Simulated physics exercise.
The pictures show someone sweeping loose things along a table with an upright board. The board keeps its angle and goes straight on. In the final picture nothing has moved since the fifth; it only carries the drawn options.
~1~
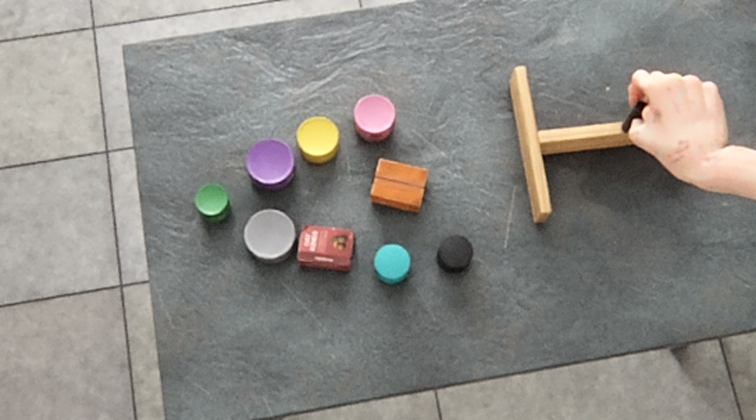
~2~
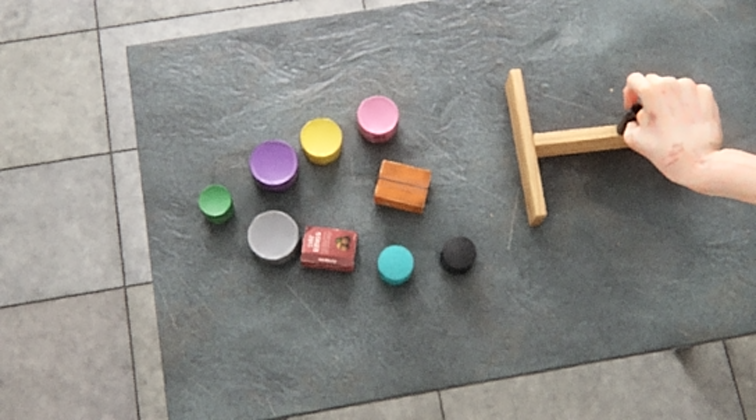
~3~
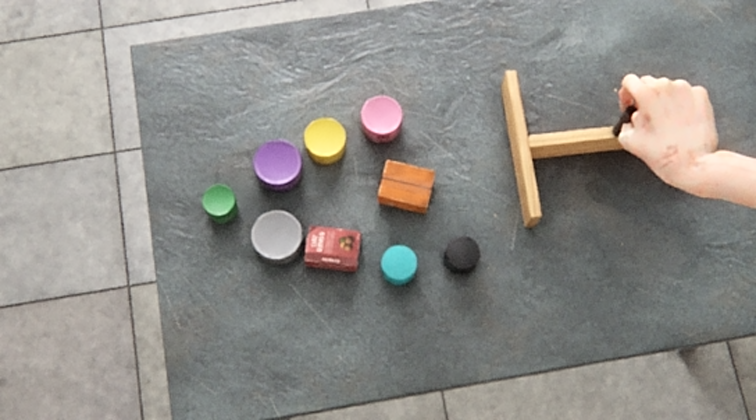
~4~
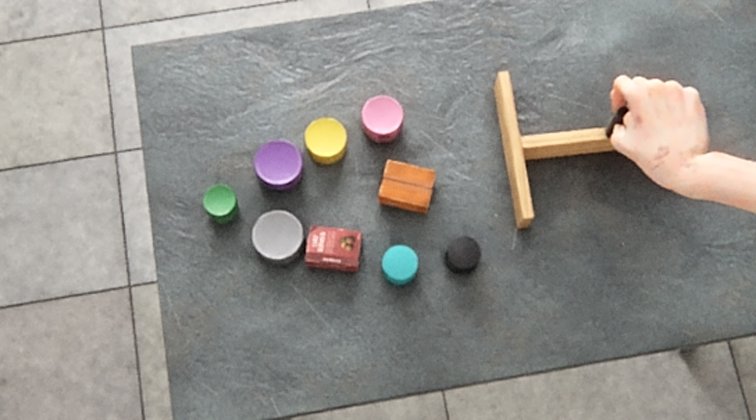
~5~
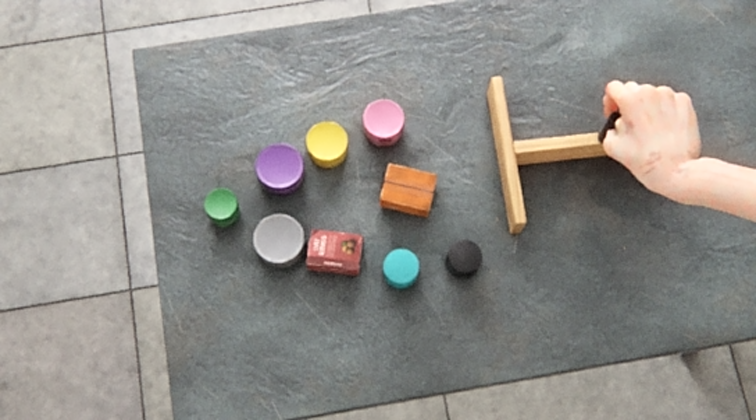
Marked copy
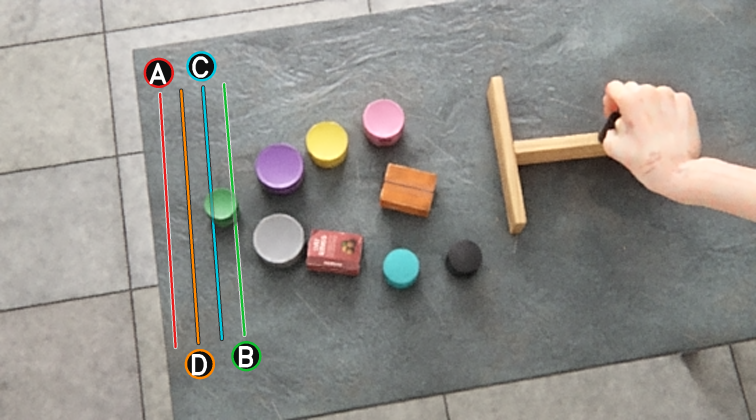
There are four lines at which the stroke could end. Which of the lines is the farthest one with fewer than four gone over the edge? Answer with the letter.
The farthest such stop is D.
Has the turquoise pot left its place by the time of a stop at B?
By then, no.
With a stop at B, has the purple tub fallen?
No.
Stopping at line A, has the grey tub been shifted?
Yes.
On the marked copy, A at (168, 216); B at (234, 205); C at (212, 209); D at (190, 212).
Taking D. A third of the way, board (395, 167); pink tub (362, 126); orange box (368, 207).
Two thirds of the way, board (279, 185); green tub (196, 213); grey tub (205, 253).
When it is over, board (188, 200); green tub over the edge; grey tub over the edge; two fallen.
As for the rest, A drops six; B is within the limit but short; C is within the limit but short.
